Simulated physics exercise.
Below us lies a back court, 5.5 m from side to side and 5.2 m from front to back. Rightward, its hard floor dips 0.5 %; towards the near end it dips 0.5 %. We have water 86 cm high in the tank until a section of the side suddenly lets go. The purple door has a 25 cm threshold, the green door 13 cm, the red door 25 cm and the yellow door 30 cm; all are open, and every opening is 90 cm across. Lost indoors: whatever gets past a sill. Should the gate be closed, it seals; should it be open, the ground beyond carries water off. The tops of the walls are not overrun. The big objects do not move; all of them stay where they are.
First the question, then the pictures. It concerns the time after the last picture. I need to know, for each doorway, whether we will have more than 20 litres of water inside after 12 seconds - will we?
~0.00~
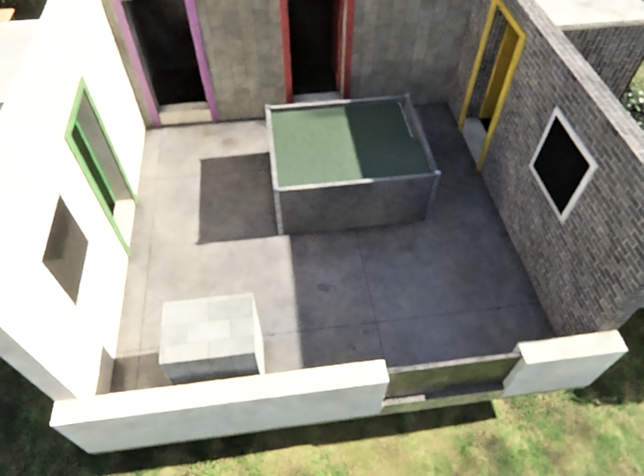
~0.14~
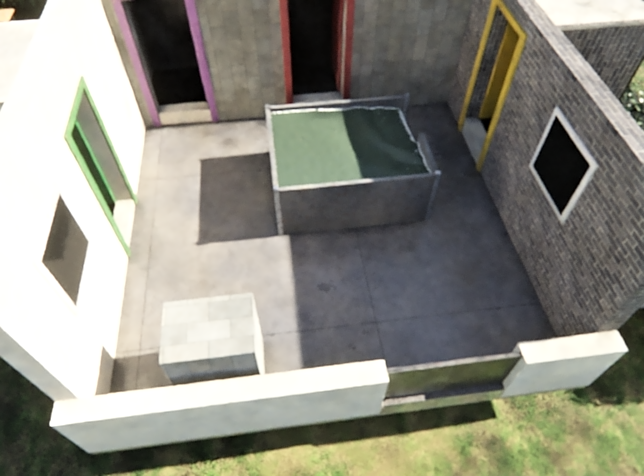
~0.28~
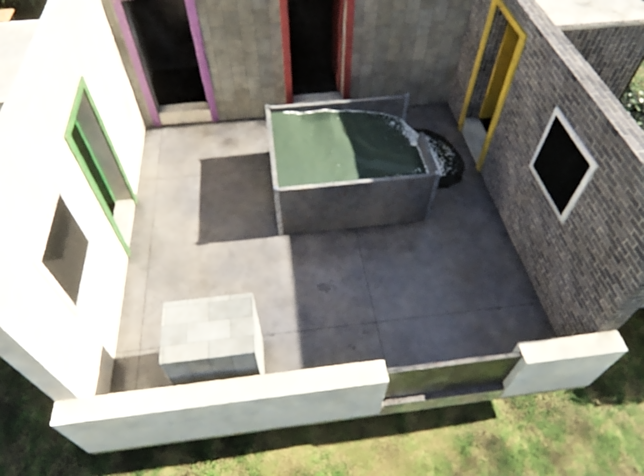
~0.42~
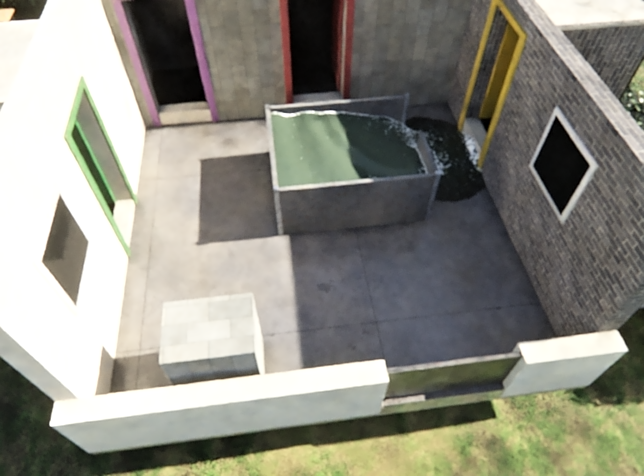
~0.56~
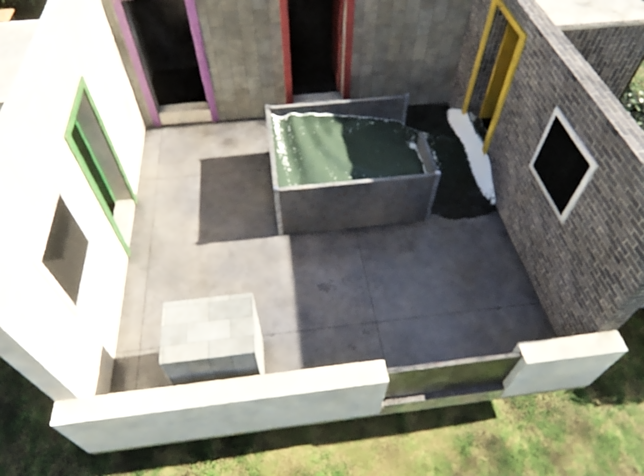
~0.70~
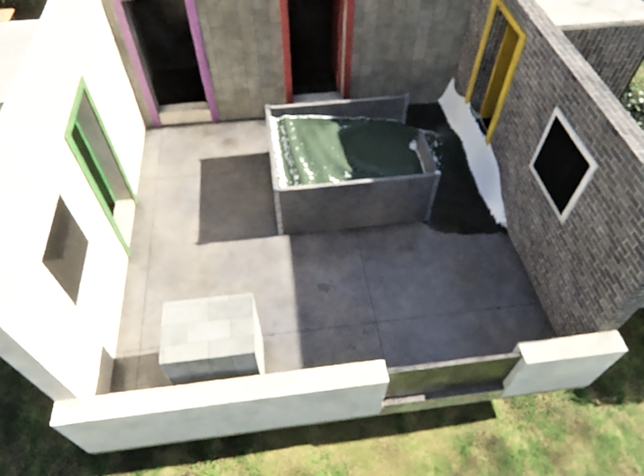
Here is how it goes: The purple door, no, not that much; the green door, no, not that much; the red door, no, not that much; the yellow door, yes, more than that.
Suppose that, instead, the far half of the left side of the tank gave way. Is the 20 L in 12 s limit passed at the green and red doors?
Green: Beyond limit; red: Within limit.
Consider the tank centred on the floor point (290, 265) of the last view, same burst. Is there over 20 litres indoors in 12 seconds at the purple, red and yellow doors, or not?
So the purple door keeps within it, the red door keeps within it and the yellow door keeps within it.
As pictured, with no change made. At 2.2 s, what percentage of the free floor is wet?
Around 40 per cent.
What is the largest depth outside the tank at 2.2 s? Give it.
Up to near 48 cm.
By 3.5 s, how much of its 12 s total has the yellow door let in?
Around 95 percent.
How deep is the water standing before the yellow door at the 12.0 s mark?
I'd put it at around 10.5 cm deep.
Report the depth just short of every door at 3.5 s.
Centimetres: Purple 10 / green 4 / red 7 / yellow 35.
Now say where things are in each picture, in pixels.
In the first picture, the tank at (347, 143) is whole and still, 86 cm deep.
In the second picture, water pours out at (406, 147) and has run 0.5 m, to a hidden place; typically 10 cm deep outside, 86 cm at the tank's back.
In the third picture, water pours out at (406, 148) and has run 0.9 m, to (459, 167); typically 12 cm deep outside, 86 cm at the tank's back.
In the fourth picture, the front is at (483, 181), 1.3 m from the gap at (406, 149); 1.9 m2 of floor is under water; 85 cm left at the back of the tank.
In the fifth picture, water pours out at (406, 148) and has run 1.7 m, to (450, 109); typically 8 cm deep outside, 79 cm at the tank's back.
In the sixth picture, the front is at (506, 229), 2.0 m from the gap at (406, 148); 3.2 m2 of floor is under water; 72 cm left at the back of the tank.
After 1.4 s water covers 20 % of the floor and is deepest (60 cm) near (443, 108); purple door not reached, green door not reached, red door not reached, yellow door 56 cm at the sill, 96 L in.
After 2.2 s water covers 40 % of the floor and is deepest (48 cm) near (443, 108); purple door not reached, green door not reached, red door 6 cm at the sill, 0 L in, yellow door 46 cm at the sill, 207 L in.
After 3.5 s water covers 60 % of the floor and is deepest (36 cm) near (464, 154); purple door 10 cm at the sill, 0 L in, green door 4 cm at the sill, 0 L in, red door 7 cm at the sill, 0 L in, yellow door 35 cm at the sill, 256 L in.
After 7.0 s water covers 95 % of the floor and is deepest (25 cm) near (107, 420); purple door 14 cm at the sill, 1 L in, green door 7 cm at the sill, 0 L in, red door 5 cm at the sill, 0 L in, yellow door 19 cm at the sill, 266 L in.
After 12.0 s water covers 95 % of the floor and is deepest (18 cm) near (497, 227); purple door 10 cm at the sill, 1 L in, green door 9 cm at the sill, 2 L in, red door 10 cm at the sill, 0 L in, yellow door 10 cm at the sill, 266 L in.
